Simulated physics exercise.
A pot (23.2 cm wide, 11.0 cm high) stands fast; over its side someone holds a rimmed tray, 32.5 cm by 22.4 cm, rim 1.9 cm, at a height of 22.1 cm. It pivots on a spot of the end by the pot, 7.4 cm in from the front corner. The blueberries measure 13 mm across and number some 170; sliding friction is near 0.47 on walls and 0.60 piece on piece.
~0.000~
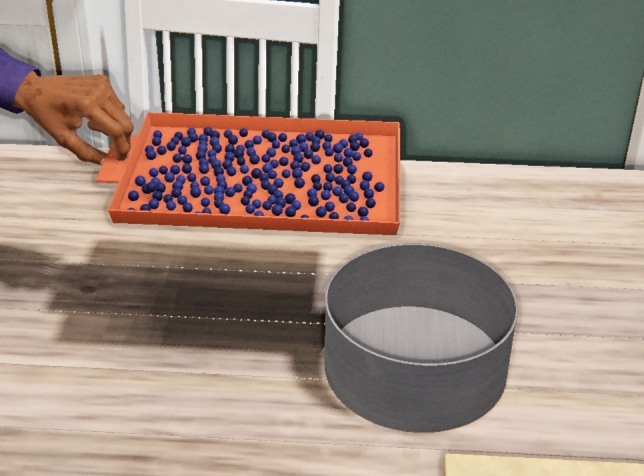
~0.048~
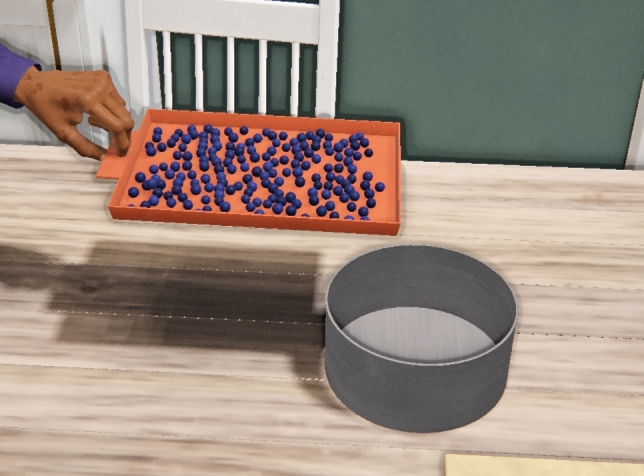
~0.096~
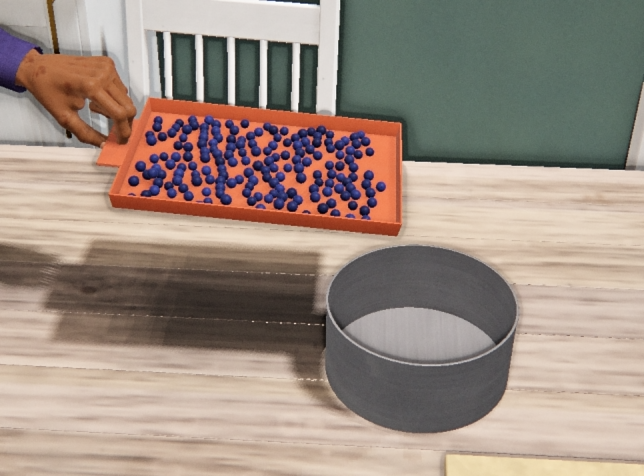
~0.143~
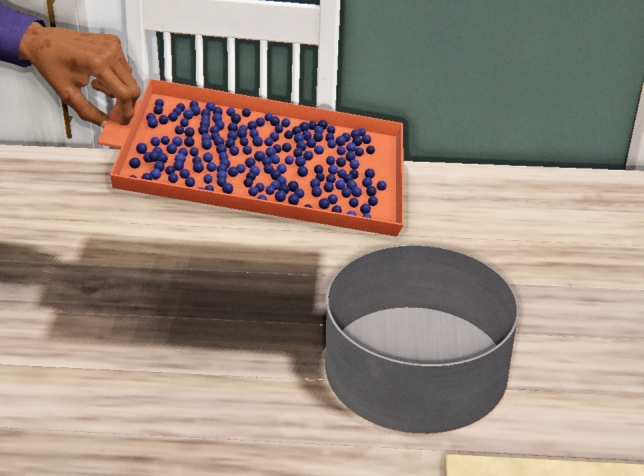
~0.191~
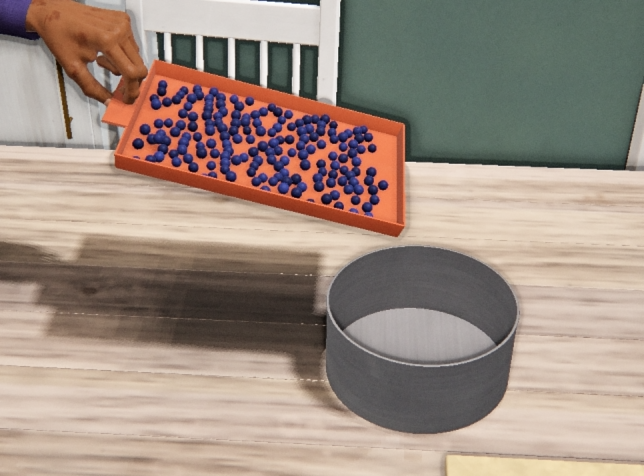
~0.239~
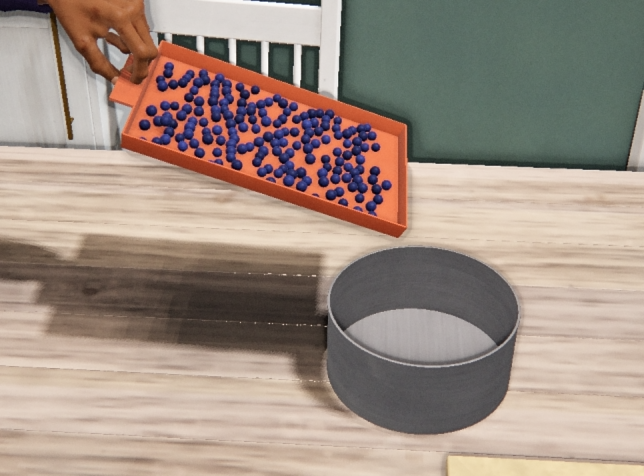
The video shows a hand at the left holding an orange rimmed tray of blueberries above a wooden table, beside a round grey pot; the hand raises the tray's left end, tilting it down toward the right.
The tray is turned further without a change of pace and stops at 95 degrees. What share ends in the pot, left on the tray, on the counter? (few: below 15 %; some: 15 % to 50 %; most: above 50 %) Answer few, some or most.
Pot: Most, tray: Few, counter: Some.
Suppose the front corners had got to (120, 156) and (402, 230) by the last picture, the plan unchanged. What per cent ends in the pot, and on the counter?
Pot 95, counter 5.
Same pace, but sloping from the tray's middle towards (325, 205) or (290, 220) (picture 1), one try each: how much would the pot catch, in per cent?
About 90 and 55 per cent.
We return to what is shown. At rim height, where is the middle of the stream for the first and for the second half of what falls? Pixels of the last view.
First near (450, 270), later near (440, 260).
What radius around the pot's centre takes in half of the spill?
Some 20 cm.
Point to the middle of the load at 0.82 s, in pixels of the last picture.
Around (406, 180).
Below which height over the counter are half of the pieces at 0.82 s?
Roughly 24 cm.
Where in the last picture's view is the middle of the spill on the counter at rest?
Near (468, 290).
Then, at 0.59 s, tilt 56 degrees; the tray holds 100 %, the pot 0 %.
Then, at 0.82 s, tilt 81 degrees; the tray holds 65 %, the pot 10 %.
Then, at 1.17 s, tilt 95 degrees; the tray holds 15 %, the pot 40 %.
In the end, at 2.2 s, pot 65 %, tray 0 %, counter 35 %.
